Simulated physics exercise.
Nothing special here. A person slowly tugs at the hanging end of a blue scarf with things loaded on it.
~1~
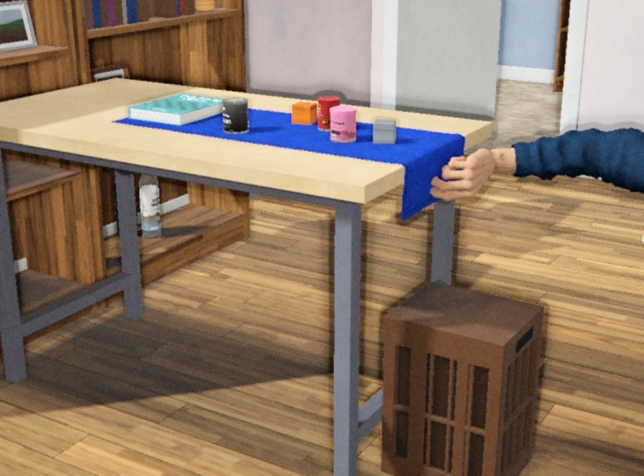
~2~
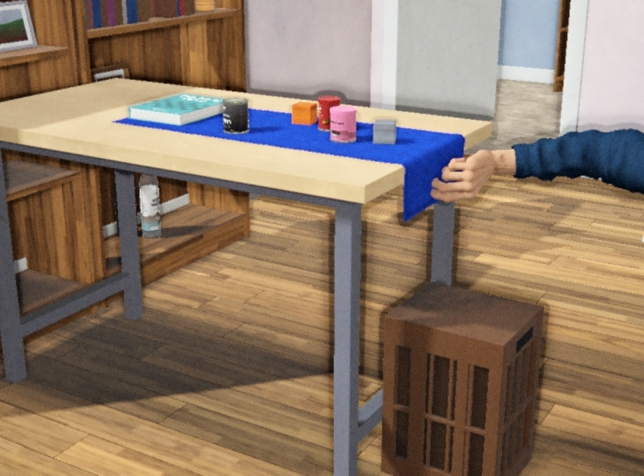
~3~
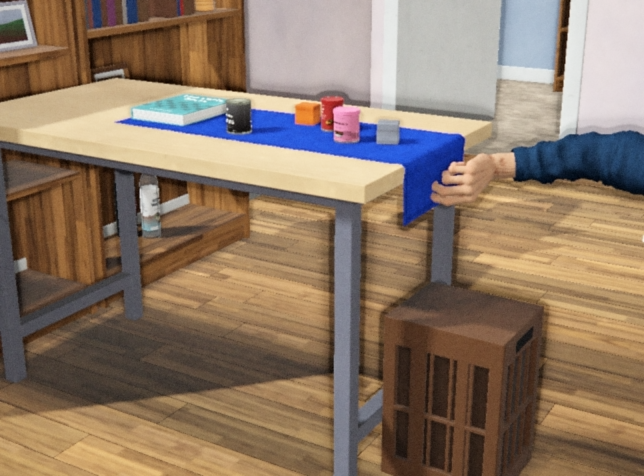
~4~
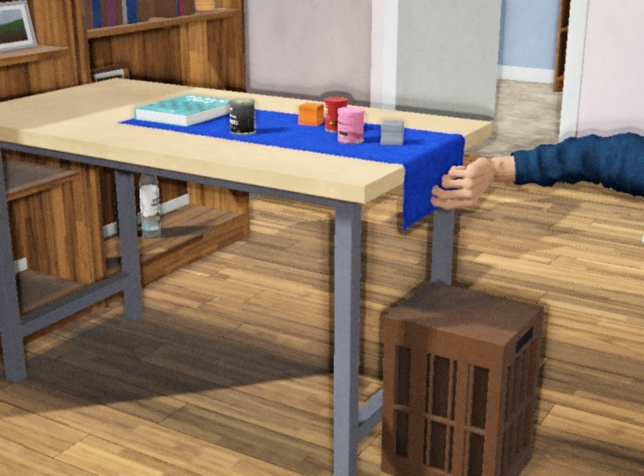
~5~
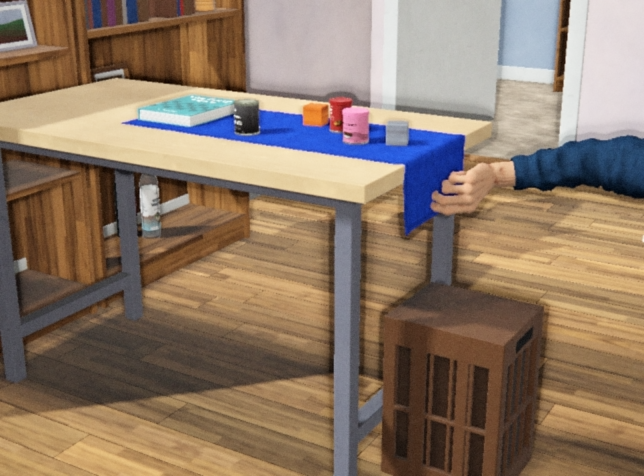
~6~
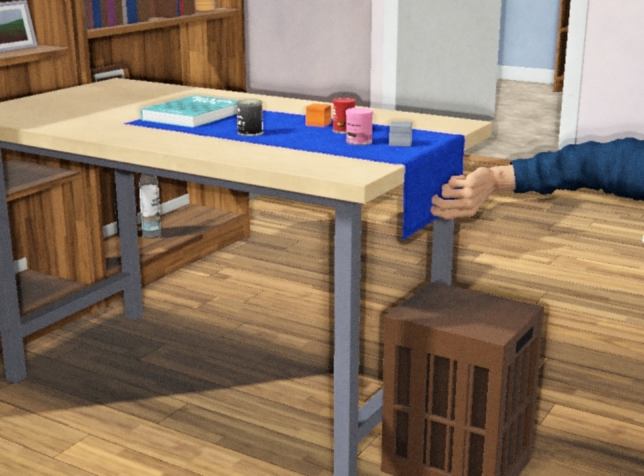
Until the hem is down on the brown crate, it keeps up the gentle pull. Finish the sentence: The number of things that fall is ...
The number of things that fall is two.
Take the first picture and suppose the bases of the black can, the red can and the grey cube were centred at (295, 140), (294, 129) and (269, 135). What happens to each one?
As for the black can, it stays aboard; the red can stays aboard; the grey cube stays aboard.
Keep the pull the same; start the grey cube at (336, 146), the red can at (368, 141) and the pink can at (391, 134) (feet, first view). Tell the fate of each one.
Grey cube: Off. Red can: Off. Pink can: Off.
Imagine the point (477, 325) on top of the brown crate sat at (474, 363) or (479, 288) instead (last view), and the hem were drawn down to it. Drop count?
Respectively 3 and 1.
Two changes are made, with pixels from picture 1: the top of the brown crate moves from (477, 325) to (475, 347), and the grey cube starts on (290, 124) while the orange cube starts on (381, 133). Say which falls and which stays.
Outcome: Grey cube keeps its perch; orange cube is gone.
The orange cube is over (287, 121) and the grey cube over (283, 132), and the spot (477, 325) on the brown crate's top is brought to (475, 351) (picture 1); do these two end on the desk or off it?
In the end the orange cube is still on top and the grey cube is still on top.
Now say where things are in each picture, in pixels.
Hem (402, 221); grey cube (385, 121); pink can (343, 109); red can (329, 98); orange cube (305, 104); black can (235, 100); top of the crate (477, 325), in the first picture.
Hem (404, 222); grey cube (385, 121), in the second picture.
Hem (403, 225); pink can (347, 109), in the third picture.
Hem (402, 230); red can (336, 99); top of the crate (477, 325), in the fourth picture.
Hem (405, 235); orange cube (316, 105), in the fifth picture.
Hem (402, 239); grey cube (401, 123); pink can (360, 111); red can (344, 100); orange cube (319, 105); black can (249, 102), in the sixth picture.
Early on, hem near (434, 254); all still up.
Midway, hem on the crate; grey cube and pink can gone.
Finally, hem on the crate; grey cube and pink can gone. It carries off two.
